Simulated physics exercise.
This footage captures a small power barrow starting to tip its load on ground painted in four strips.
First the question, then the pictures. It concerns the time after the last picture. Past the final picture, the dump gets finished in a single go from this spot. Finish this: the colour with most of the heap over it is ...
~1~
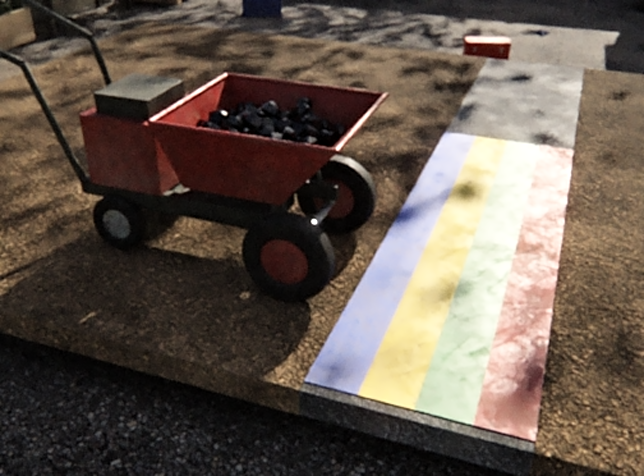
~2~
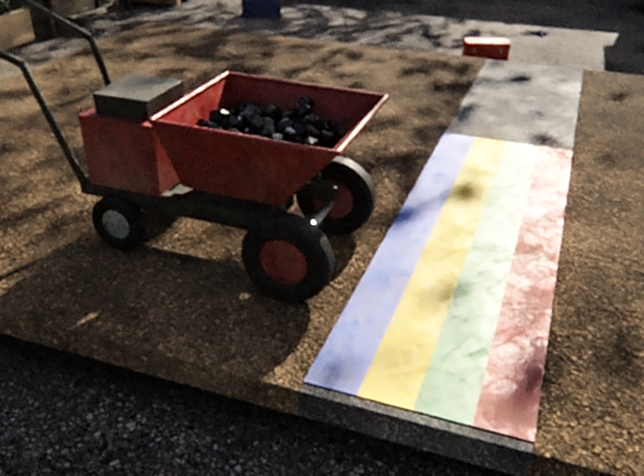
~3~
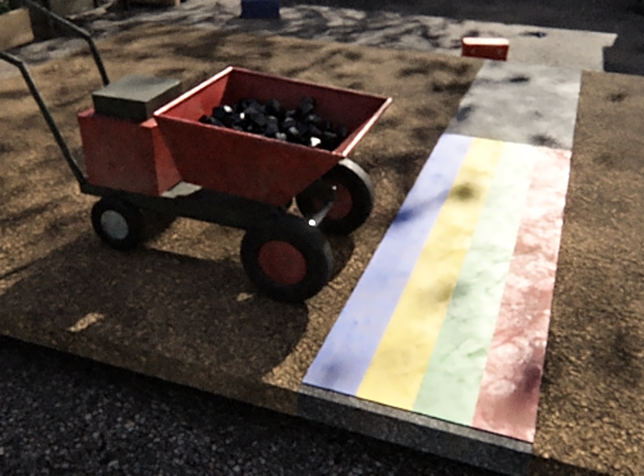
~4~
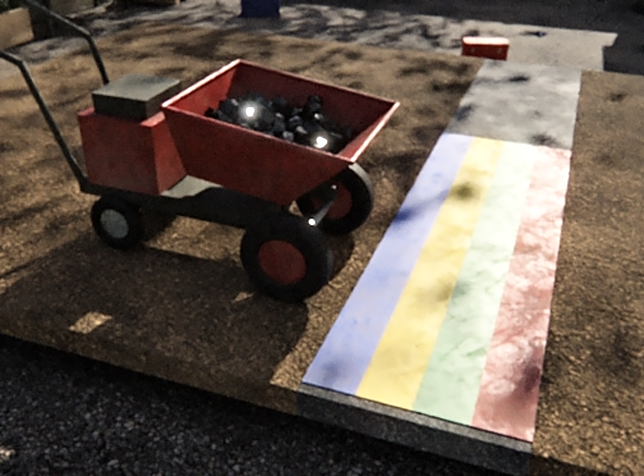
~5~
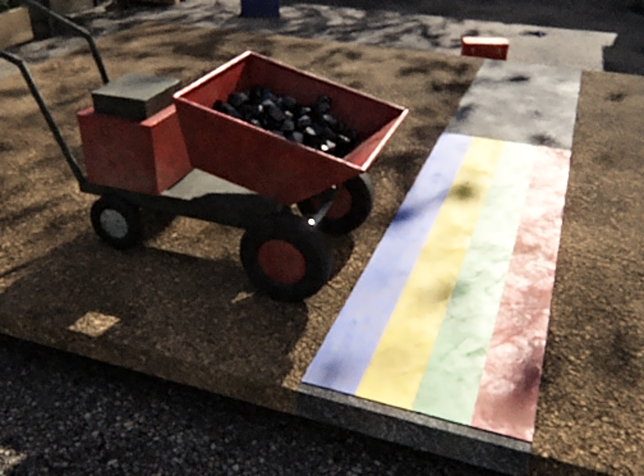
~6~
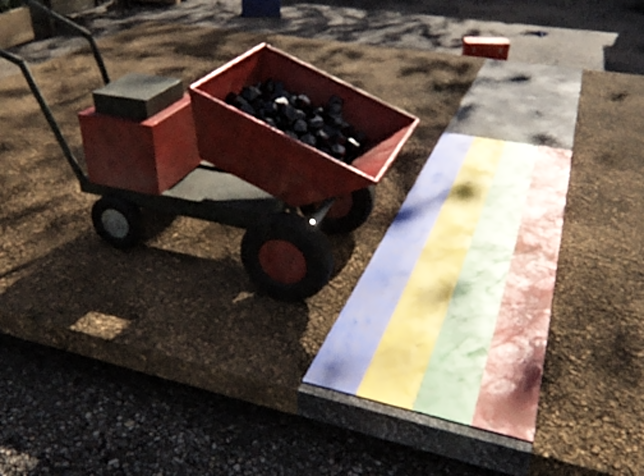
... Green.
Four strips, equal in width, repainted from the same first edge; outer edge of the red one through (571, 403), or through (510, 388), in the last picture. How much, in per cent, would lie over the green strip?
Roughly 40 per cent, then roughly 40 per cent.
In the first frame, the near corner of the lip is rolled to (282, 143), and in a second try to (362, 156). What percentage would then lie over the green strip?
You'd get 10 in a hundred the first time and 40 in a hundred the second.
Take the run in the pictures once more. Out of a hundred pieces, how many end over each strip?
Here's the split: Blue strip gets 0 %, yellow strip 20 %, green strip 35 %, red strip 15 %.
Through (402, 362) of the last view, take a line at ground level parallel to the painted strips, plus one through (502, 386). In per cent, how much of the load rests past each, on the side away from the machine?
Around 70 per cent for the first, and 10 per cent for the second.
Soon after the last picture, skip tipped steeply; all in the skip.
A little later, skip tipped right over; most in the skip; a small part over the yellow strip; a small part over the green strip.
Later still, skip tipped right over; about a quarter in the skip; about a quarter over the yellow strip; about a third over the green strip; a small part over the red strip; a stray few off the paint.
At rest, skip tipped right over; about a quarter in the skip; a stray few over the blue strip; about a quarter over the yellow strip; about a third over the green strip; about a quarter over the red strip; a stray few off the paint.
